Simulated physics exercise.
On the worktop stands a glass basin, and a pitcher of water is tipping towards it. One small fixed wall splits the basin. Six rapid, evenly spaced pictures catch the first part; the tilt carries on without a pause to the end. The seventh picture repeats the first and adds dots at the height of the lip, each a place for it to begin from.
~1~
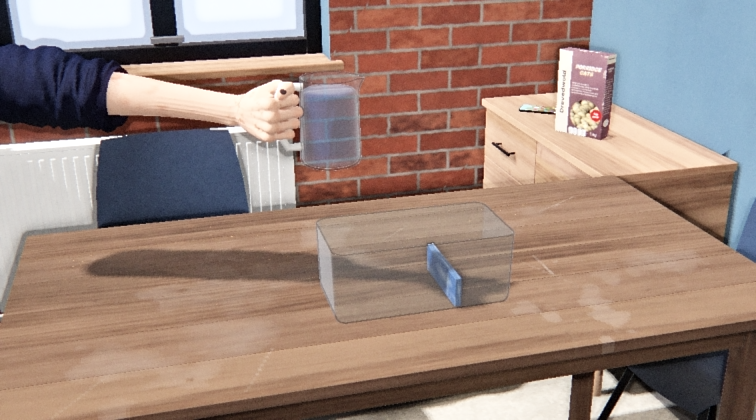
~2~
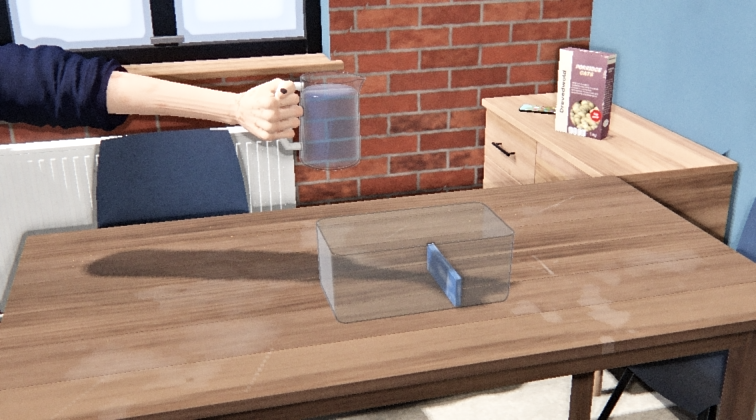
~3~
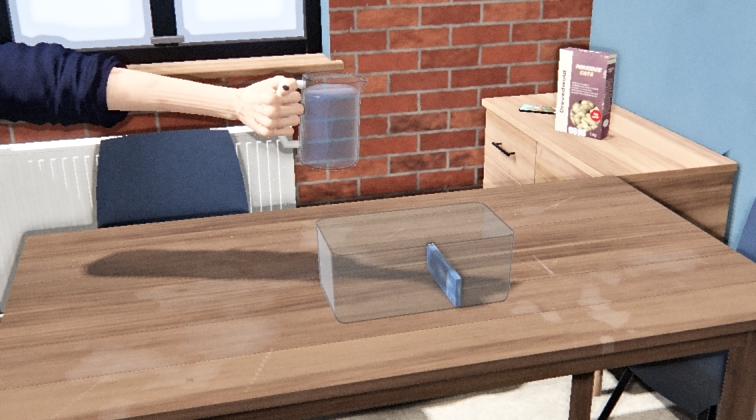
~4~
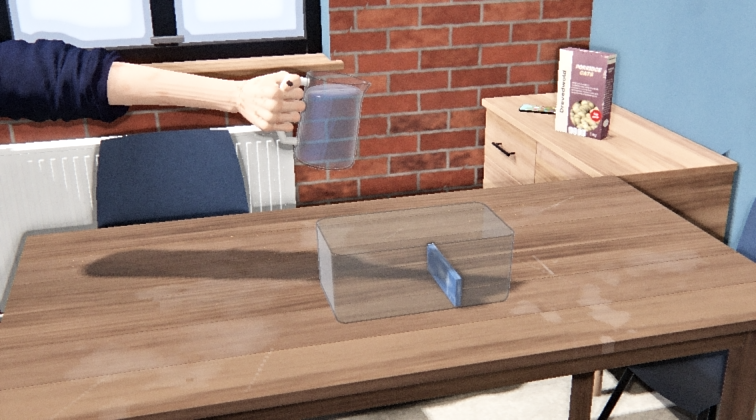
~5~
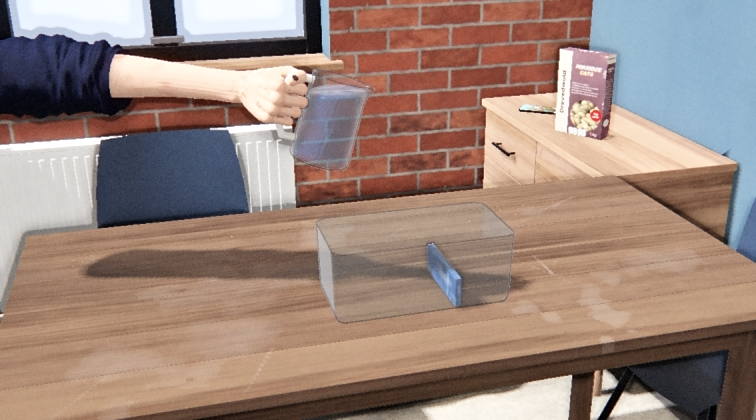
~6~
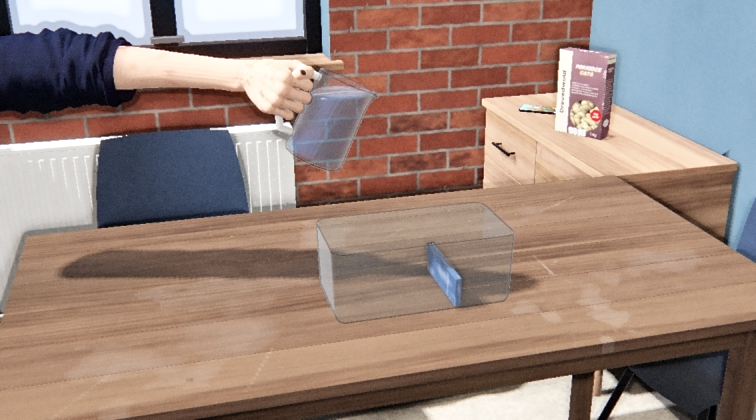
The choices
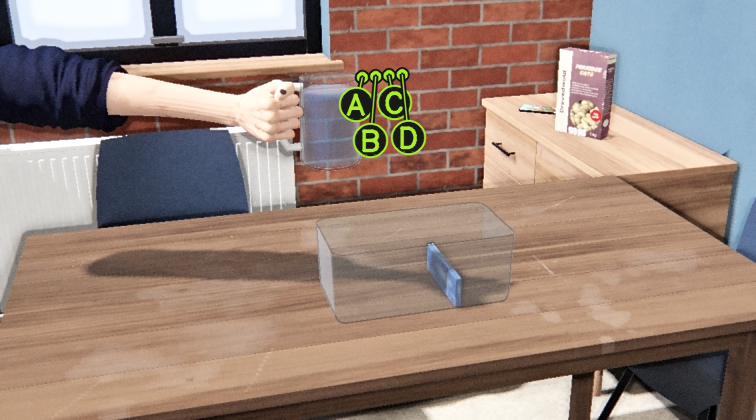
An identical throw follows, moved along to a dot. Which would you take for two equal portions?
B beats the others.
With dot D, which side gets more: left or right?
The right side.
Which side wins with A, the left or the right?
More ends on the left.
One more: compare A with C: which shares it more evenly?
Here it is dot C.
In lime, A at (362, 77); B at (375, 76); C at (389, 75); D at (402, 74).
For dot A, about 94 % ends left of the wall and 3 % right of it; 3 % is lost outside.
For dot B, about 52 % ends left of the wall and 45 % right of it; 3 % is lost outside.
For dot C, about 17 % ends left of the wall and 80 % right of it; 3 % is lost outside.
For dot D, about 12 % ends left of the wall and 84 % right of it; 5 % is lost outside.
